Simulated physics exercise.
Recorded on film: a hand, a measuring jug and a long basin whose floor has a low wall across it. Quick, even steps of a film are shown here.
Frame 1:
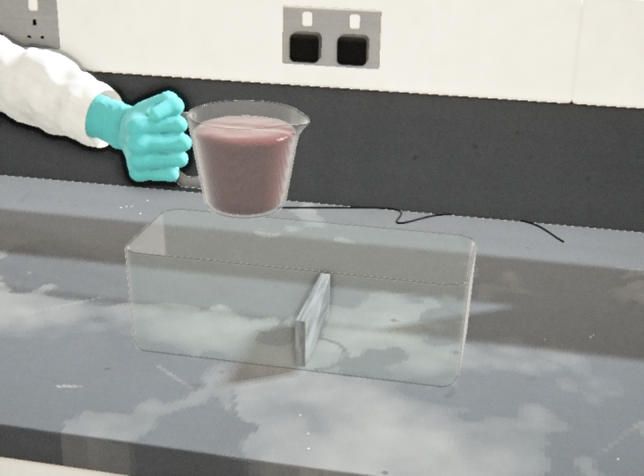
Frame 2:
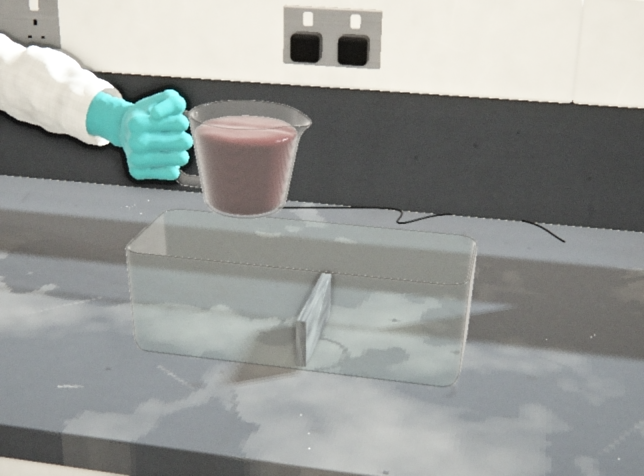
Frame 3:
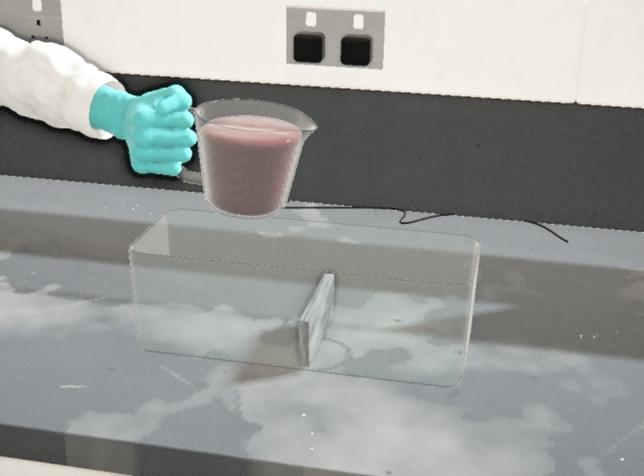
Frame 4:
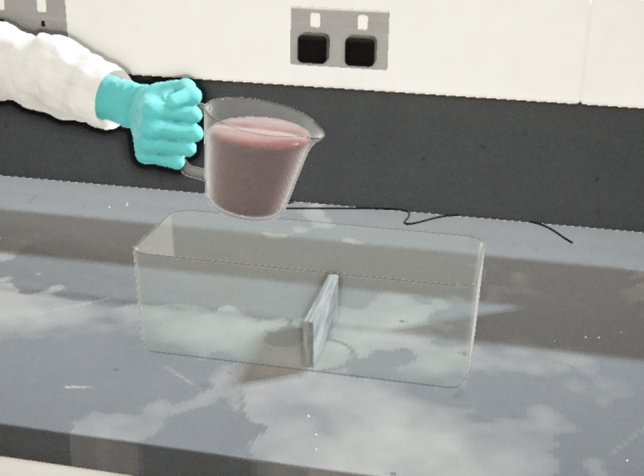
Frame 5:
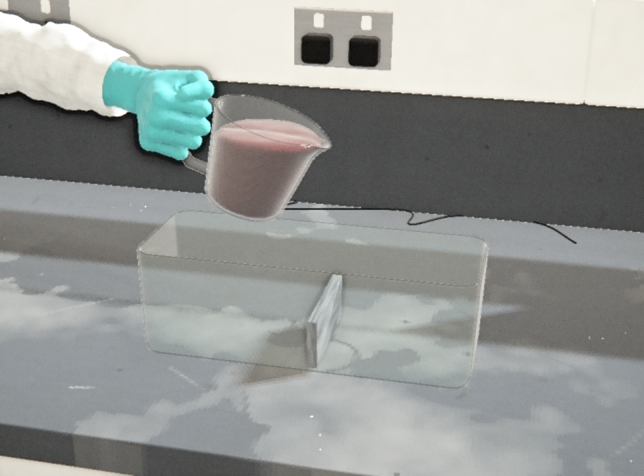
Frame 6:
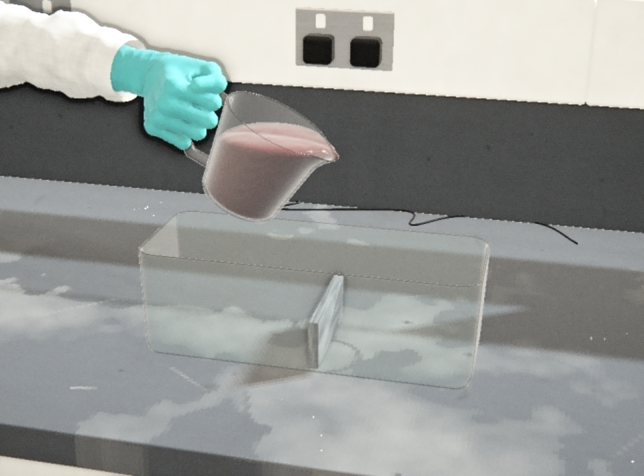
A measuring jug of reddish wine, held by a teal-gloved hand, stayed nearly upright at first, then leaned steadily further to the right above a clear basin with a low wall across its floor.
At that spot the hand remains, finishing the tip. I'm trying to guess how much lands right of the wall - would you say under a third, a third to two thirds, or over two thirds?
I would say over two thirds.
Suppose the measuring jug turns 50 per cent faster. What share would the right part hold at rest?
It comes to some 95 in a hundred.
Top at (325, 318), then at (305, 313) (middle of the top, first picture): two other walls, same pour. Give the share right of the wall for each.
In order, 85 and 95 in a hundred.
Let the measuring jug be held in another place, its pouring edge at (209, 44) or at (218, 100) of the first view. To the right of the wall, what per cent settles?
Close to 5 % for the first start and close to 5 % for the second.
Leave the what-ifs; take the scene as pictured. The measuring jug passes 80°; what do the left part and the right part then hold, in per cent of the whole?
I'd put the left part near 0 per cent and the right part near 25.
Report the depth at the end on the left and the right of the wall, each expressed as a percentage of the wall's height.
I'd put the left at about 0 and the right at about 50.
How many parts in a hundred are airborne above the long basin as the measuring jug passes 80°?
About 20 per cent.
A moment on, the measuring jug is tipped on its side and 54 per cent is still to pour, 0 is left of the wall and 27 right of it.
Next, the measuring jug is tipped on its side and 13 per cent is still to pour, 2 is left of the wall and 79 right of it.
Then the measuring jug is tipped on its side and 2 per cent is still to pour, 2 is left of the wall and 95 right of it.
Later the measuring jug is tipped on its side and 0 per cent is still to pour, 3 is left of the wall and 97 right of it.
In the end 3 per cent lies left of the wall, 97 right of it and 0 outside.
